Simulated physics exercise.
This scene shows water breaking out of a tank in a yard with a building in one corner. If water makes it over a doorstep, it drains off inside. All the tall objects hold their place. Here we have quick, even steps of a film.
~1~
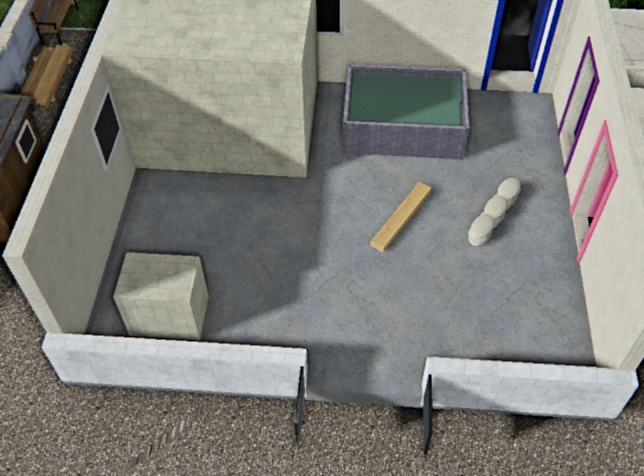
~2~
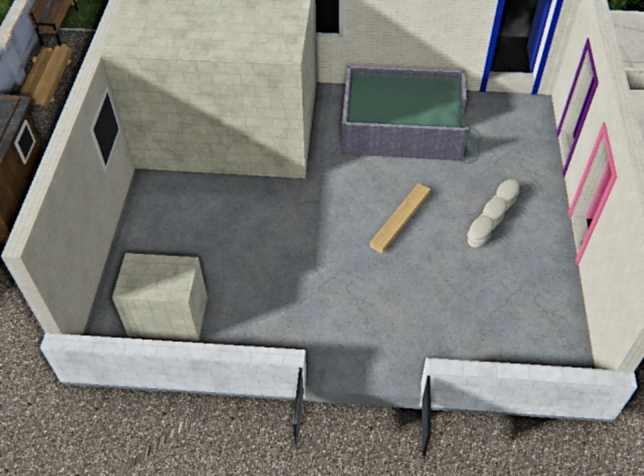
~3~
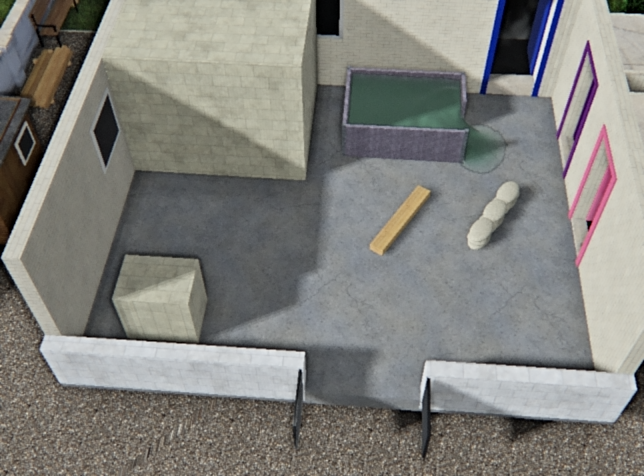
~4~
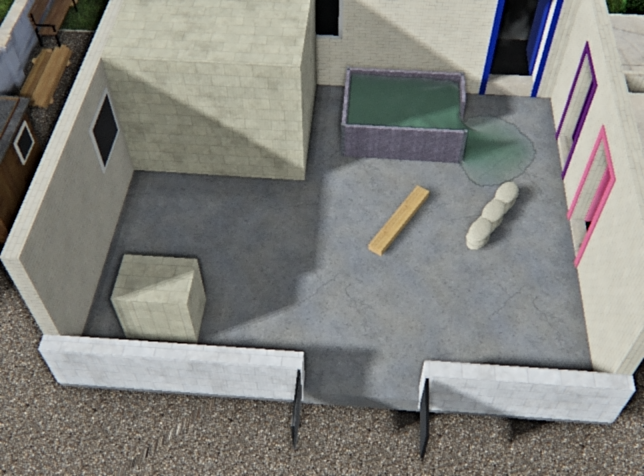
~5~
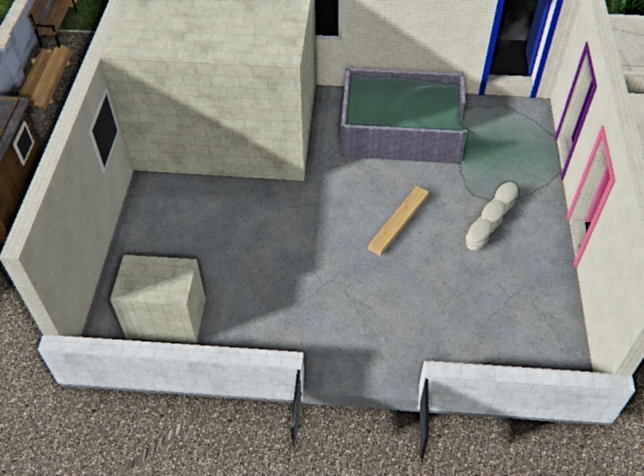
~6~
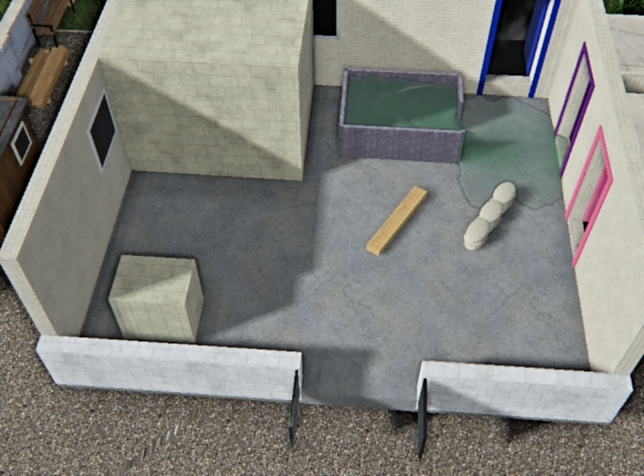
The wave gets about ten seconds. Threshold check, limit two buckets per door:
In the end the pink door overshoots the limit; the purple door overshoots the limit; the blue door keeps inside the limit.
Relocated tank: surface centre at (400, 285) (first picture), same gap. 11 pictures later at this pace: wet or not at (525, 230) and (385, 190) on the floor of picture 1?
Note - point 1 drenched; point 2 still bare.
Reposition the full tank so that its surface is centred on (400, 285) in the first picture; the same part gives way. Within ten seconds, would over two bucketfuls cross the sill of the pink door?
Record for pink door: Limit exceeded.
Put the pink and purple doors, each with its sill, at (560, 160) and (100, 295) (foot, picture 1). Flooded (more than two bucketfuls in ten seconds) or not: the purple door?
I'd say the purple remains short of it.
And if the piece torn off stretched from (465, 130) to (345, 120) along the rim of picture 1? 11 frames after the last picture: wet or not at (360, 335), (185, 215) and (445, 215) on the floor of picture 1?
Sequence of results: Reached by the flood, missed by the flood, reached by the flood.
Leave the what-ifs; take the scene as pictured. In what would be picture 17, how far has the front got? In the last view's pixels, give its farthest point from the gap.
Look around (587, 366).
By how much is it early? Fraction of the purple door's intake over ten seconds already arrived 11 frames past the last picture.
My estimate: Close to 50 per cent.
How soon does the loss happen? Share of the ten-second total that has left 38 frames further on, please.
Around 85 per cent.
A moment on, water covers 15 % of the floor; the pink door wet at the sill, nothing in, the purple door far over two buckets in, the blue door wet at the sill, nothing in.
Next, water covers 20 % of the floor; the pink door under two buckets in, the purple door far over two buckets in, the blue door wet at the sill, nothing in.
Then, water covers 35 % of the floor; the pink door over two buckets in, the purple door far over two buckets in, the blue door wet at the sill, nothing in.
Later, water covers 50 % of the floor; the pink door over two buckets in, the purple door far over two buckets in, the blue door wet at the sill, nothing in.
In the end, water covers 70 % of the floor; the pink door over two buckets in, the purple door far over two buckets in, the blue door wet at the sill, nothing in.
